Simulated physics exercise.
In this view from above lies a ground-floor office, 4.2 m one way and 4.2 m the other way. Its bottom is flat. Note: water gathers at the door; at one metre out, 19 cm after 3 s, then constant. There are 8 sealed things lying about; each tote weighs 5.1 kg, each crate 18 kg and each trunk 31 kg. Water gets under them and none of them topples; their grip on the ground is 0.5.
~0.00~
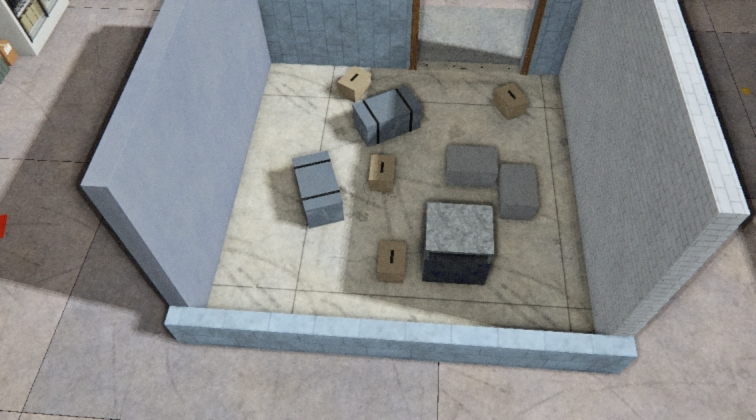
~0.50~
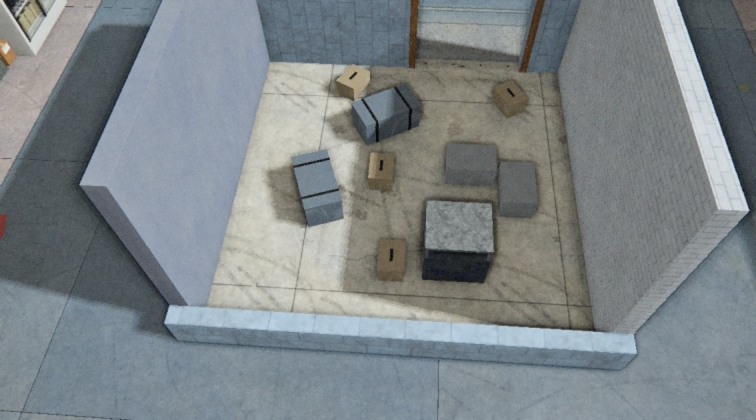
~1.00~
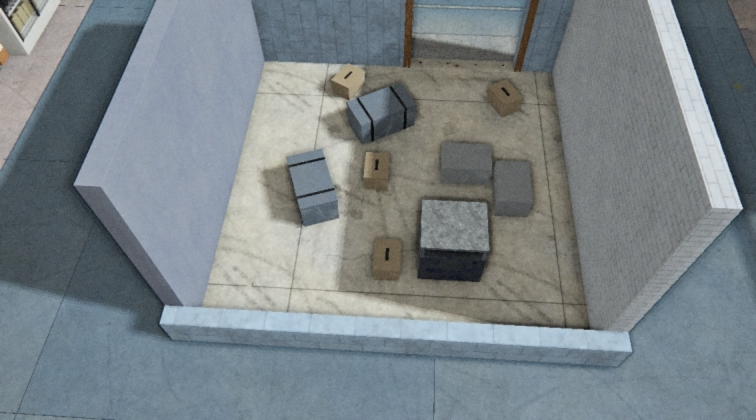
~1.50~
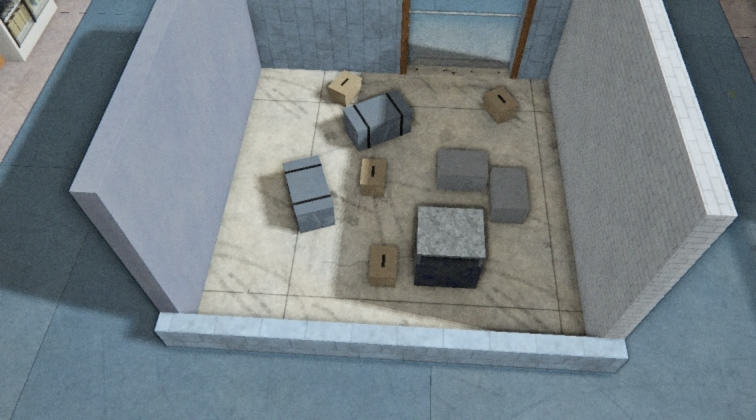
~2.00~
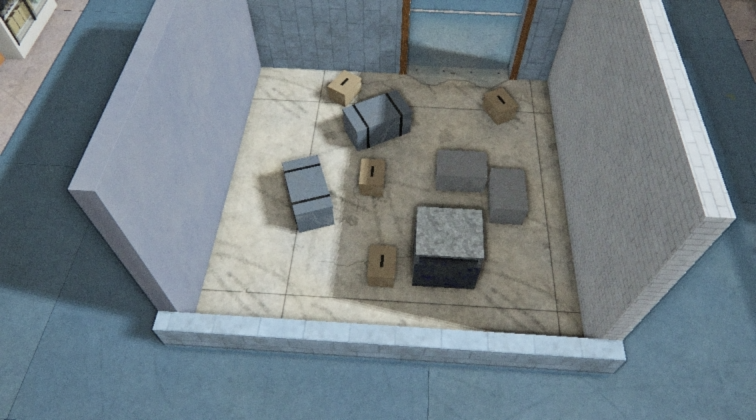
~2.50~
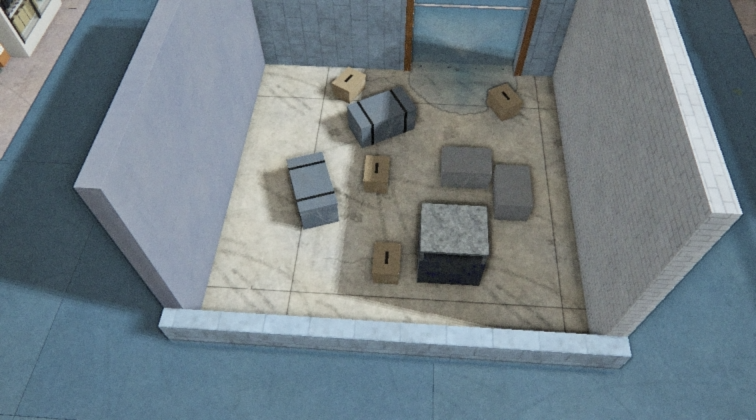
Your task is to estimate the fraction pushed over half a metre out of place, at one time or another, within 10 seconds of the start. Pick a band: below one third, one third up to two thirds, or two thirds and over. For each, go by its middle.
The share is one third up to two thirds.
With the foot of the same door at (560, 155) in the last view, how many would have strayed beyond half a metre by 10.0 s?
Count: 7.
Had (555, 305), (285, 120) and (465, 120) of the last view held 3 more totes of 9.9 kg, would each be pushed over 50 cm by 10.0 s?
Note, in order of listing: Crosses the threshold, stays below the threshold, crosses the threshold.
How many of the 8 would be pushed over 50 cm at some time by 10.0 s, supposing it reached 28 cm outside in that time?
7.
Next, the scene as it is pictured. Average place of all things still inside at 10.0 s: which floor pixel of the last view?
Roughly at (360, 196).
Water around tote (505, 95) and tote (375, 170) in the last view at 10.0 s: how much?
First about 11 cm, second about 5 cm.
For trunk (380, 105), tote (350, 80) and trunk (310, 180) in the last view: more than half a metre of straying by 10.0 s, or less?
Taking them in turn, the first is within the limit, the second within the limit and the third within the limit.
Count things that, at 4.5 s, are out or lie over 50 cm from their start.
1.
After 3.5 s 0 of 8 are over 50 cm from their spots; 0 afloat.
After 4.5 s 1 of 8 are over 50 cm from their spots; 1 afloat.
After 7.0 s 3 of 8 are over 50 cm from their spots; 2 afloat.
After 10.0 s 5 of 8 are over 50 cm from their spots, and 5 have been at some point; 5 afloat.
